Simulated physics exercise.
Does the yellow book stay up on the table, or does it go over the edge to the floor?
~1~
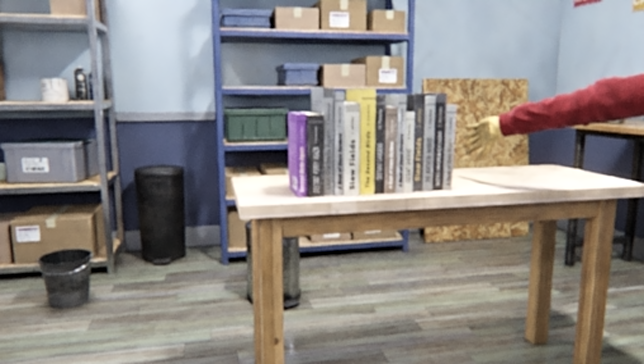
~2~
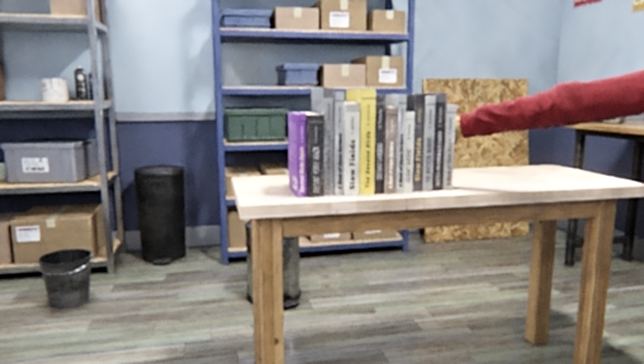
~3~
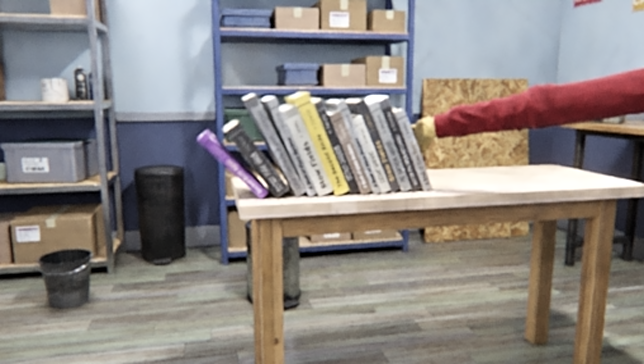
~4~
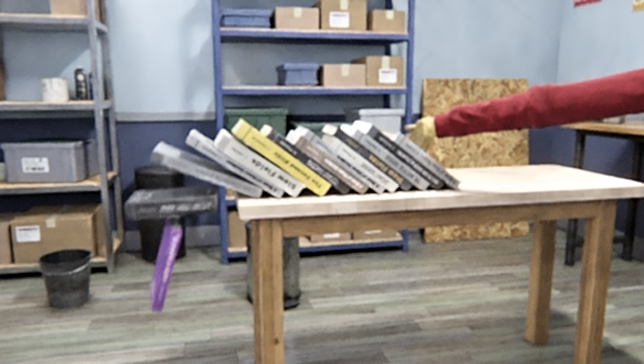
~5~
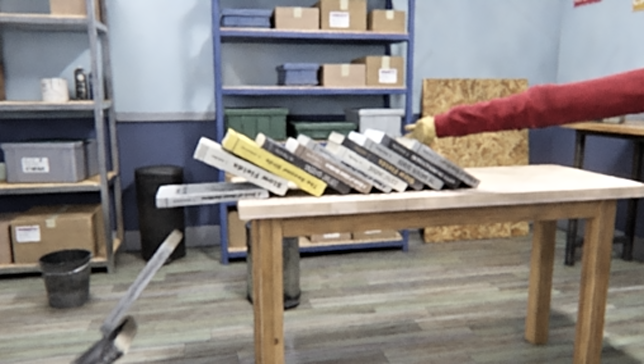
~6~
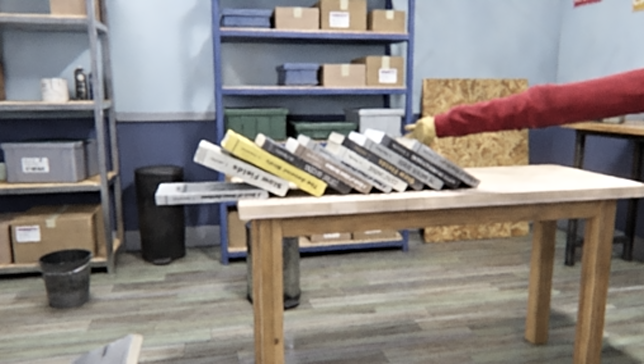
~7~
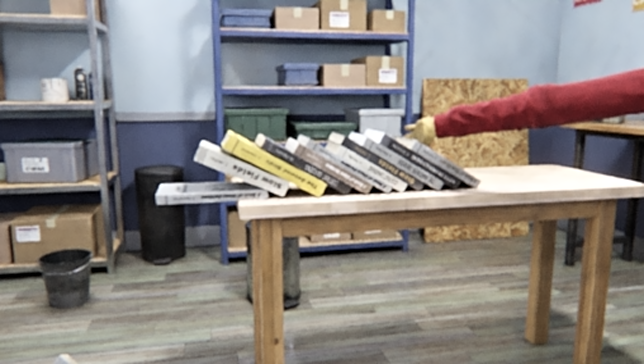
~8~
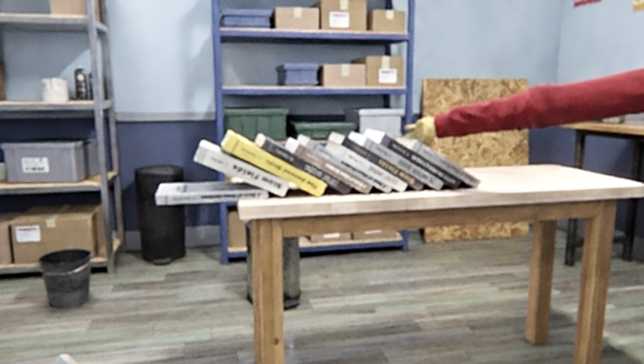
The yellow book stays up on the table, leaning far over to the left among the other slanted books.
